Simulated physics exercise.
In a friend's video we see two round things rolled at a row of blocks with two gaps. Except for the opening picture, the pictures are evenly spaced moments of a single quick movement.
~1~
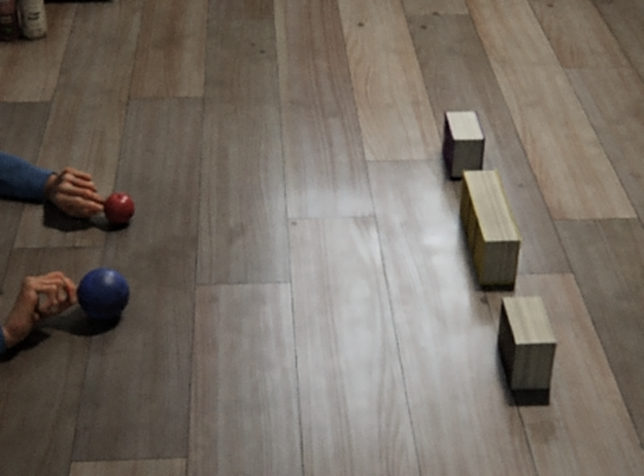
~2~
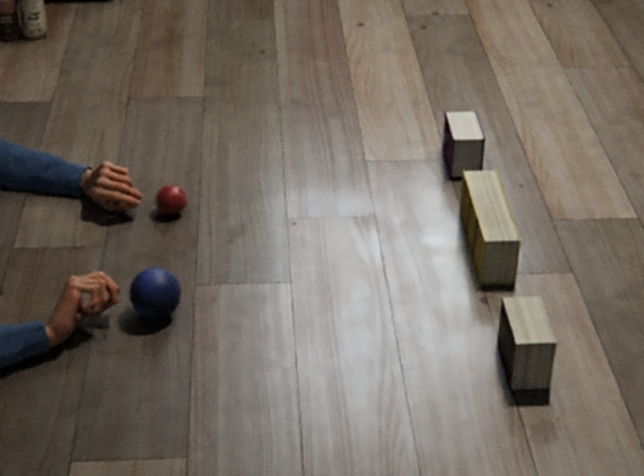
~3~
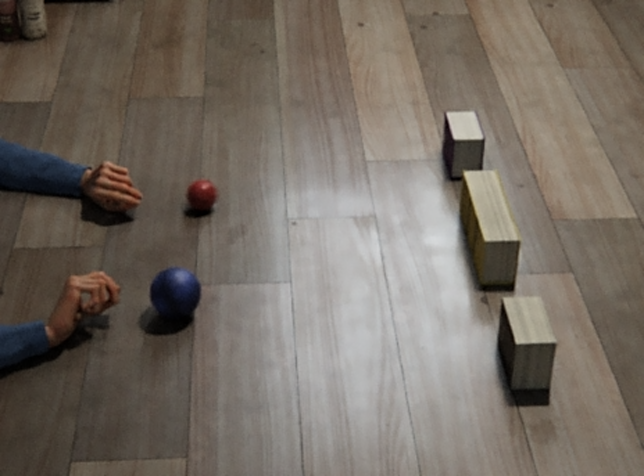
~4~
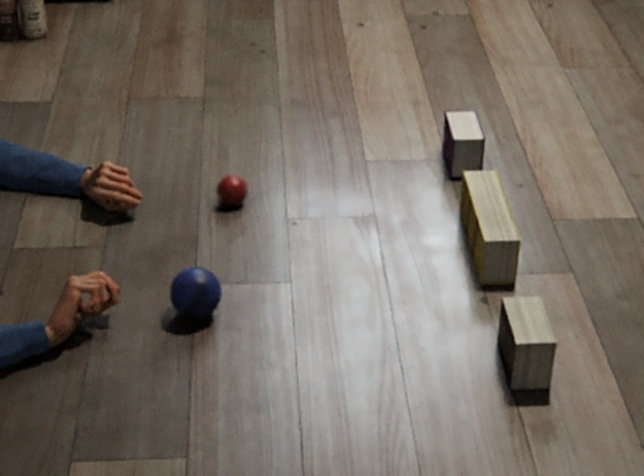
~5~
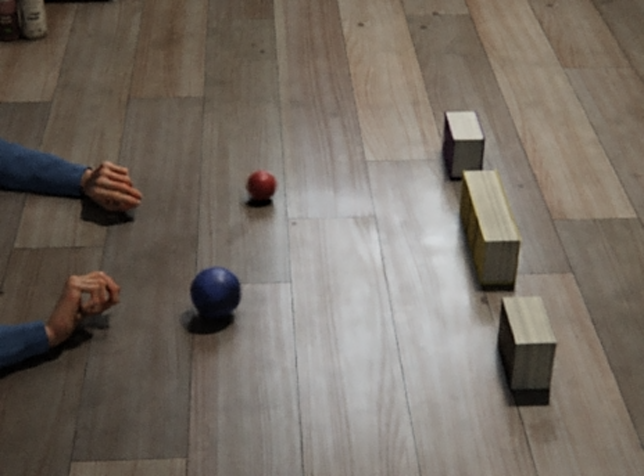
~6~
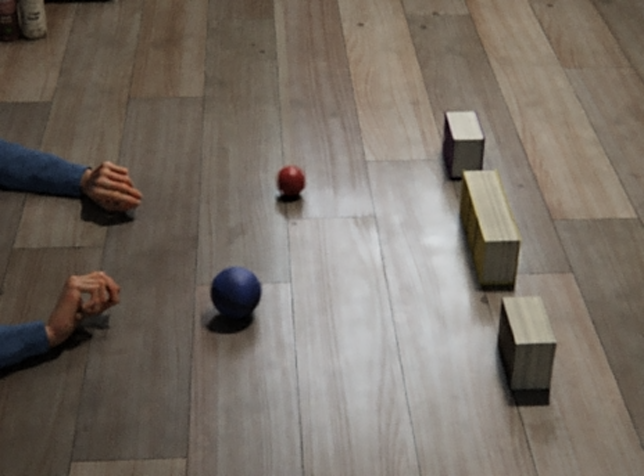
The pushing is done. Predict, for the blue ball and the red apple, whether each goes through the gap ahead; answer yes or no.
Blue ball - yes; red apple - no.
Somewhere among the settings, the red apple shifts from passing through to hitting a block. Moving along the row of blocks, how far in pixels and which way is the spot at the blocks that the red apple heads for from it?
16 pixels down.
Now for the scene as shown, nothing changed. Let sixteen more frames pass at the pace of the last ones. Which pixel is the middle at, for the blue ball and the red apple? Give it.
In the order asked: (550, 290), then (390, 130).
Then, 0.58 s later than the last frame, blue ball heading on near (517, 289); red apple coming back near (391, 133).
When it is over, the blue ball rolls through; the red apple bounces off.
